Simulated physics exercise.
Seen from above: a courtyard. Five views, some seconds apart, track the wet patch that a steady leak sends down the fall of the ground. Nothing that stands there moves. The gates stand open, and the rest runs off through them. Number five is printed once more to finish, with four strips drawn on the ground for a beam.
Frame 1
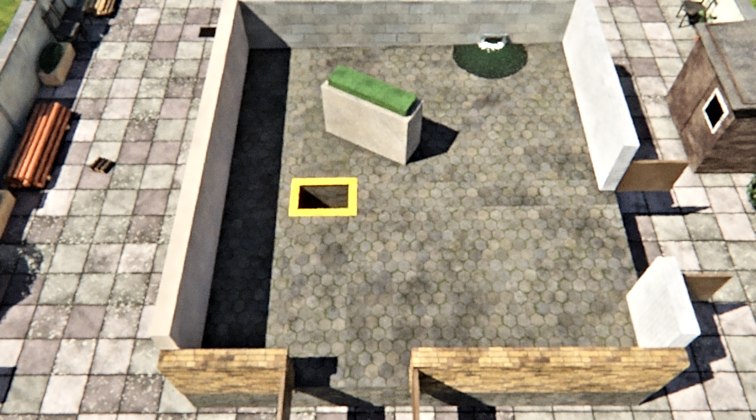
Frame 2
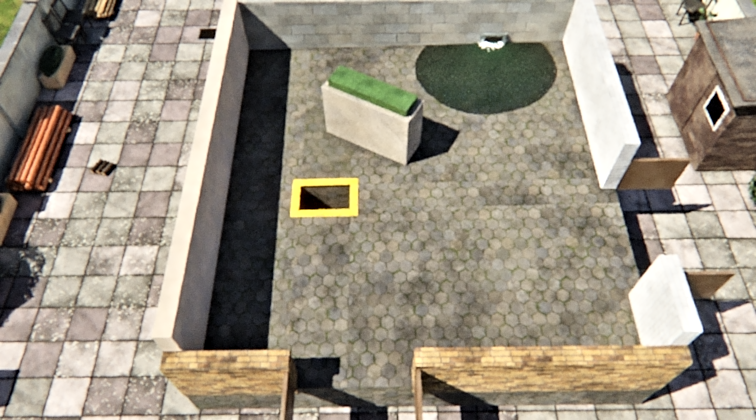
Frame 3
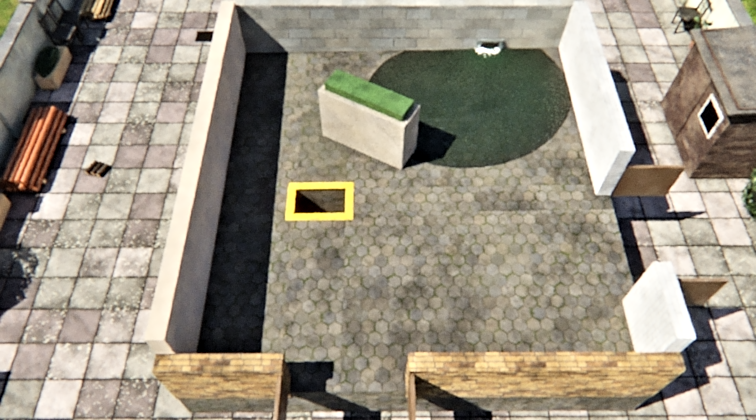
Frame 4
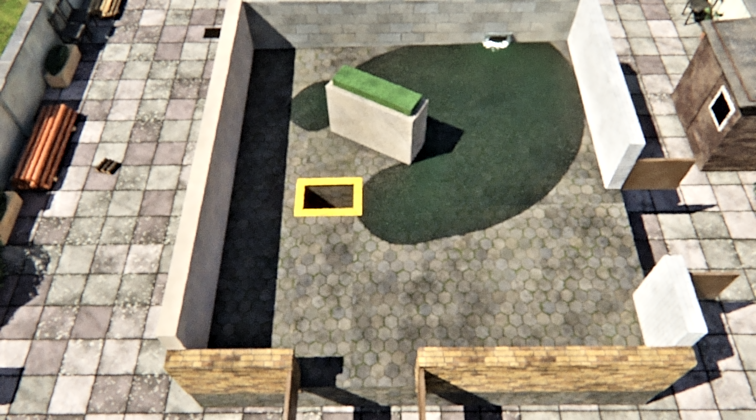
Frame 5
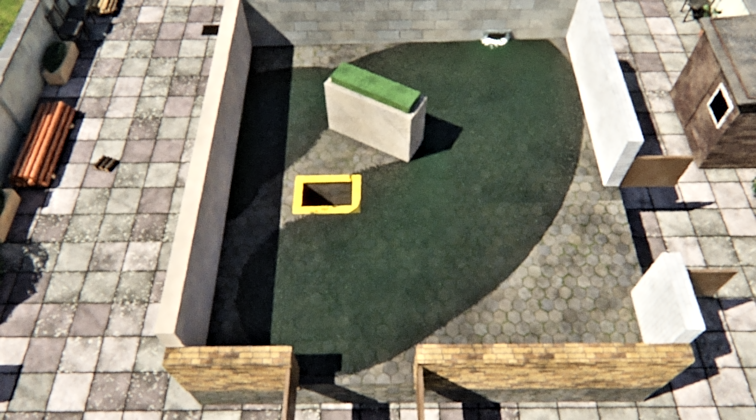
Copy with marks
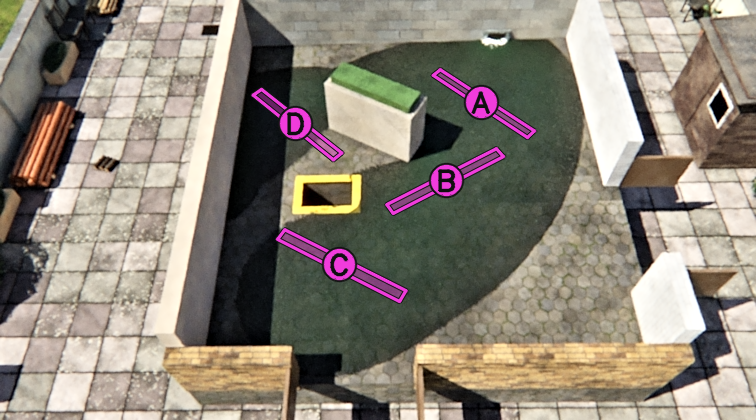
Dark green water spreads from a small outfall at the top of a walled, paved yard, first as a little patch, then a wide pool. It passes around a planter-like block with a green top, curves down and left across the paving, and reaches the yellow-edged pit and lower wall.
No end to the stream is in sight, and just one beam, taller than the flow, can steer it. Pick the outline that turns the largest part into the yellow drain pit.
B works best here.
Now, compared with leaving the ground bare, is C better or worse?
It is better.
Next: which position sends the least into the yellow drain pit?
It is A.
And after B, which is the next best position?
It is C.
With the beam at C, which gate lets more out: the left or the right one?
More leaves on the left.
On the marked copy, A from (436, 72) to (530, 134); B from (390, 208) to (499, 152); C from (281, 234) to (402, 296); D from (257, 92) to (337, 156).
Choosing A, about 2 % of the stream runs into the yellow drain pit, about 94 % out by the gates.
Choosing B, about 28 % of the stream runs into the yellow drain pit, about 70 % out by the gates.
Choosing C, about 19 % of the stream runs into the yellow drain pit, about 78 % out by the gates.
Choosing D, about 15 % of the stream runs into the yellow drain pit, about 77 % out by the gates.
